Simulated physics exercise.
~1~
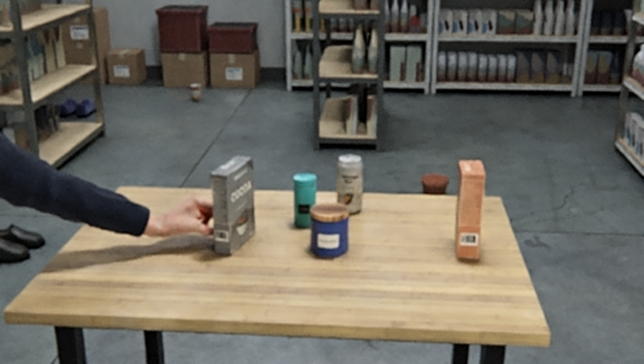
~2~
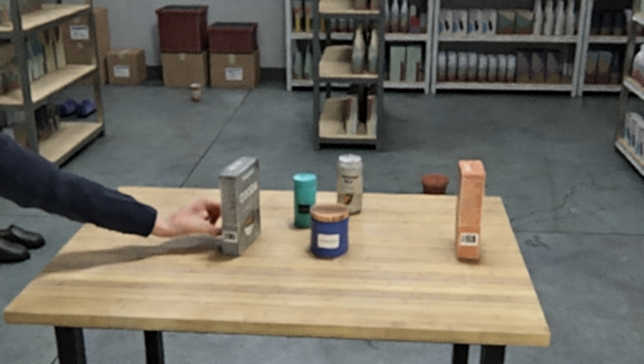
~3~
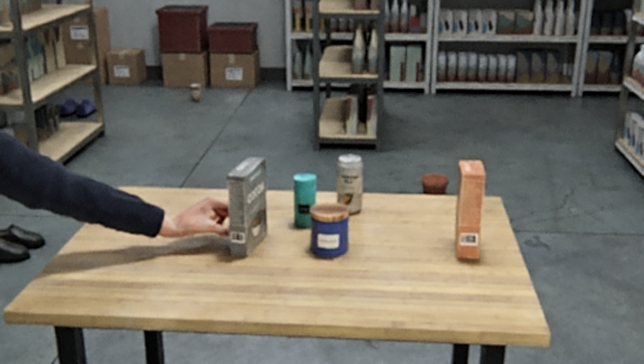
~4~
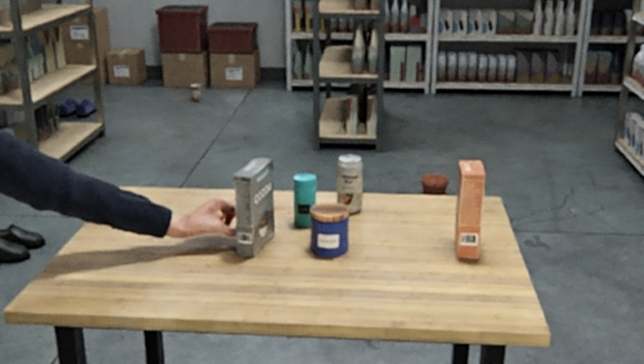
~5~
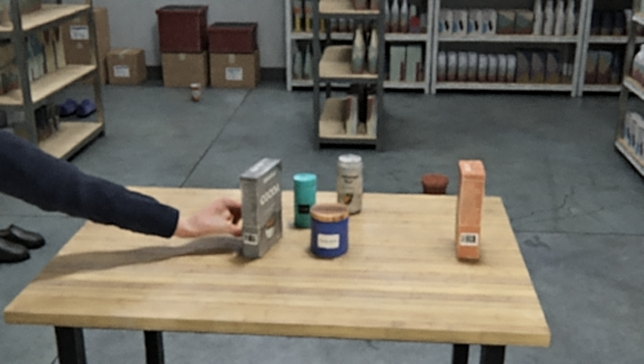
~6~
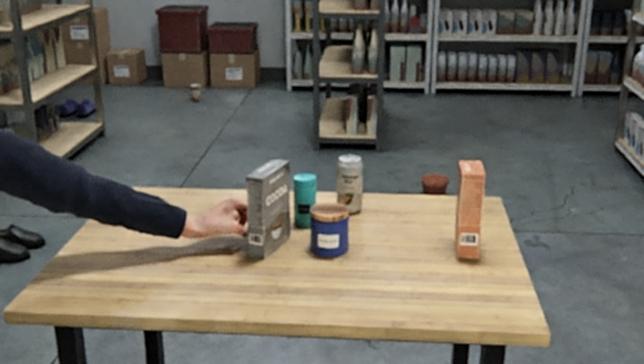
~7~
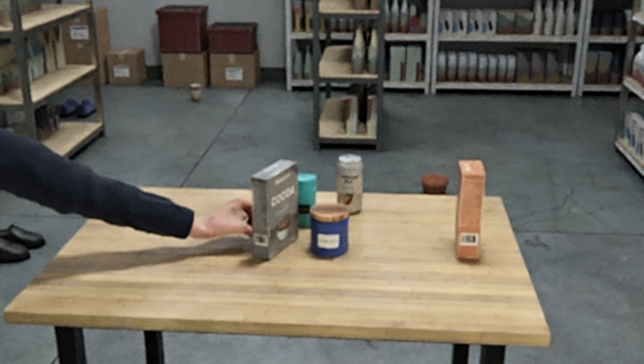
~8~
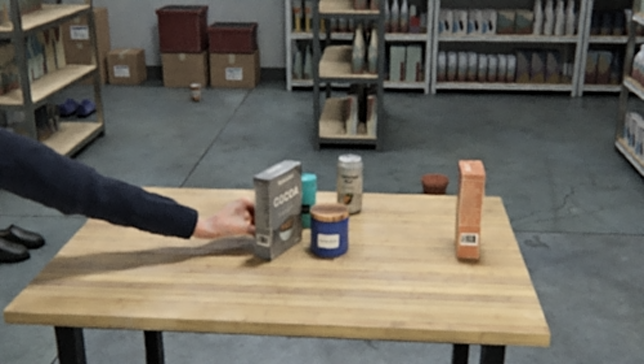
In a storeroom, a hand slowly pushing an upright grey packet right across a wooden table until it partly hides a turquoise shaker.
